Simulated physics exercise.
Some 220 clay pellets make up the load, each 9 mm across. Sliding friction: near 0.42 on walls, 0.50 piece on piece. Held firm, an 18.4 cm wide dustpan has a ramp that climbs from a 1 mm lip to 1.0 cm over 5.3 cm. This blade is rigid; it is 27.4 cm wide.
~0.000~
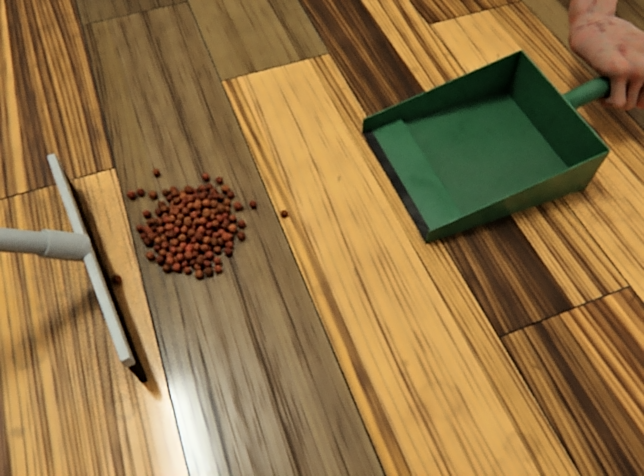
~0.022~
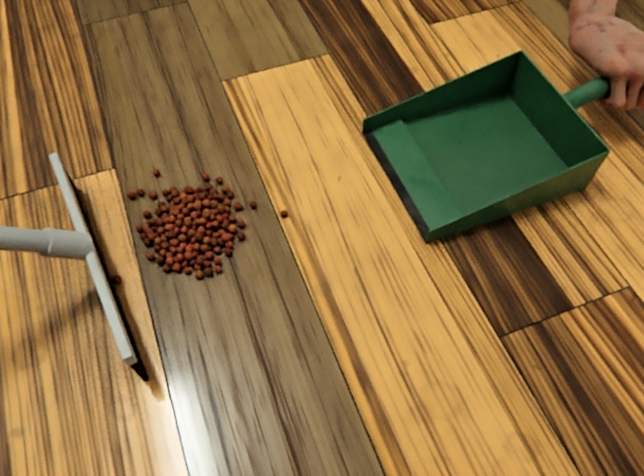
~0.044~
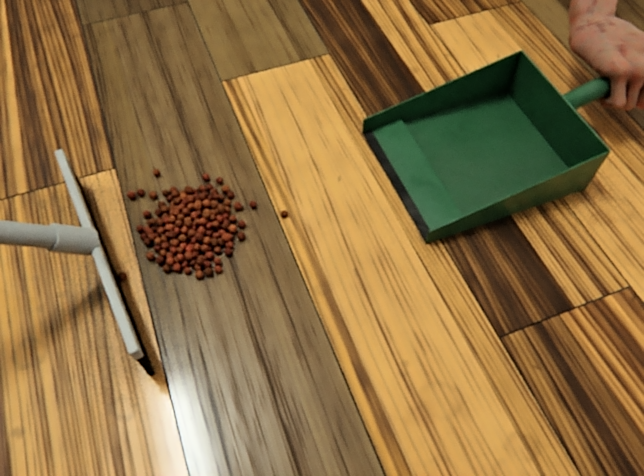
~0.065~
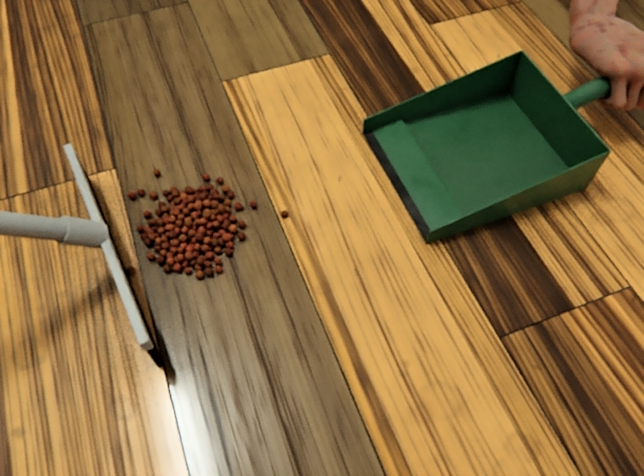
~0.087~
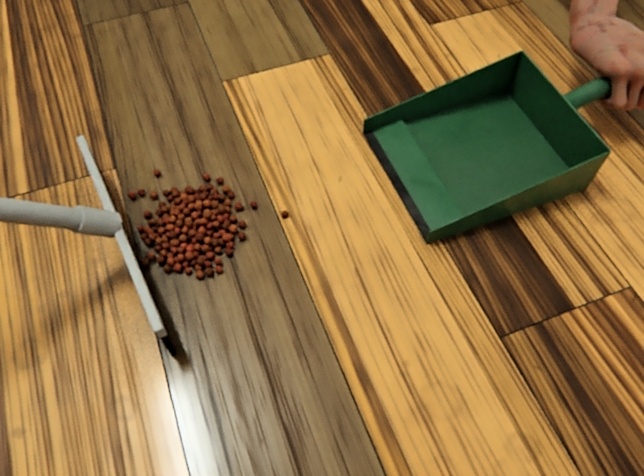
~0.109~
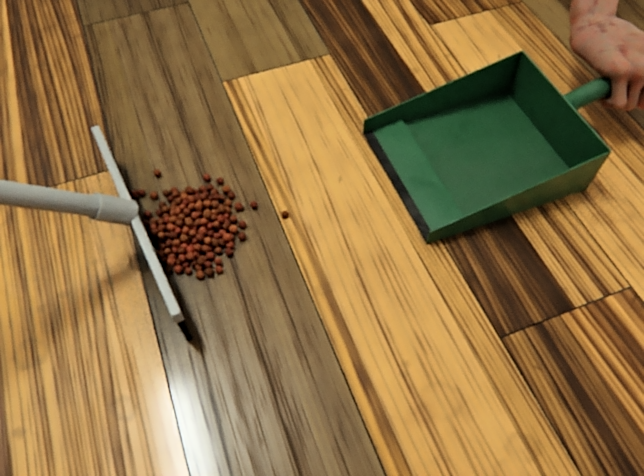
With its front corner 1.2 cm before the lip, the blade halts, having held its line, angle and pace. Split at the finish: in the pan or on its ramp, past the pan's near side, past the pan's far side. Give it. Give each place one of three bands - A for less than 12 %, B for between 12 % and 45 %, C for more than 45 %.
Pan: An intermediate share. Near side: A minor share. Far side: A major share.
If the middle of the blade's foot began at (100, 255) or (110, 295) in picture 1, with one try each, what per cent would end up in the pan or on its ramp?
About 25 and 30 per cent.
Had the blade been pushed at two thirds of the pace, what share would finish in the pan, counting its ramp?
It would be around 15 percent.
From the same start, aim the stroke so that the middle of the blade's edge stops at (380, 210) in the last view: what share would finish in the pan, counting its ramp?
Share caught: Approx. 55 %.
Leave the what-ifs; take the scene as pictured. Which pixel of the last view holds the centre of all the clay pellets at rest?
Near (382, 92).
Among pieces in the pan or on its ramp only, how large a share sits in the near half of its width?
Something like 10 in a hundred.
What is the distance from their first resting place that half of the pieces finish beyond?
That distance is close to 34 cm.
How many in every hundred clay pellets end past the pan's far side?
I'd put it near 55 percent.
After 0.27 s, middle of the blade 16 cm from the lip; 0 % over the lip, far side 30 %, near side 0 %.
After 0.38 s, middle of the blade 6 cm from the lip; 0 % over the lip, far side 55 %, near side 0 %.
After 0.62 s, middle of the blade 3 cm from the lip; 25 % over the lip, far side 55 %, near side 5 %.
By 1.2 s all is still; pan 25 %, near side 5 %, far side 55 %, in front of the lip or behind the blade 15 %.
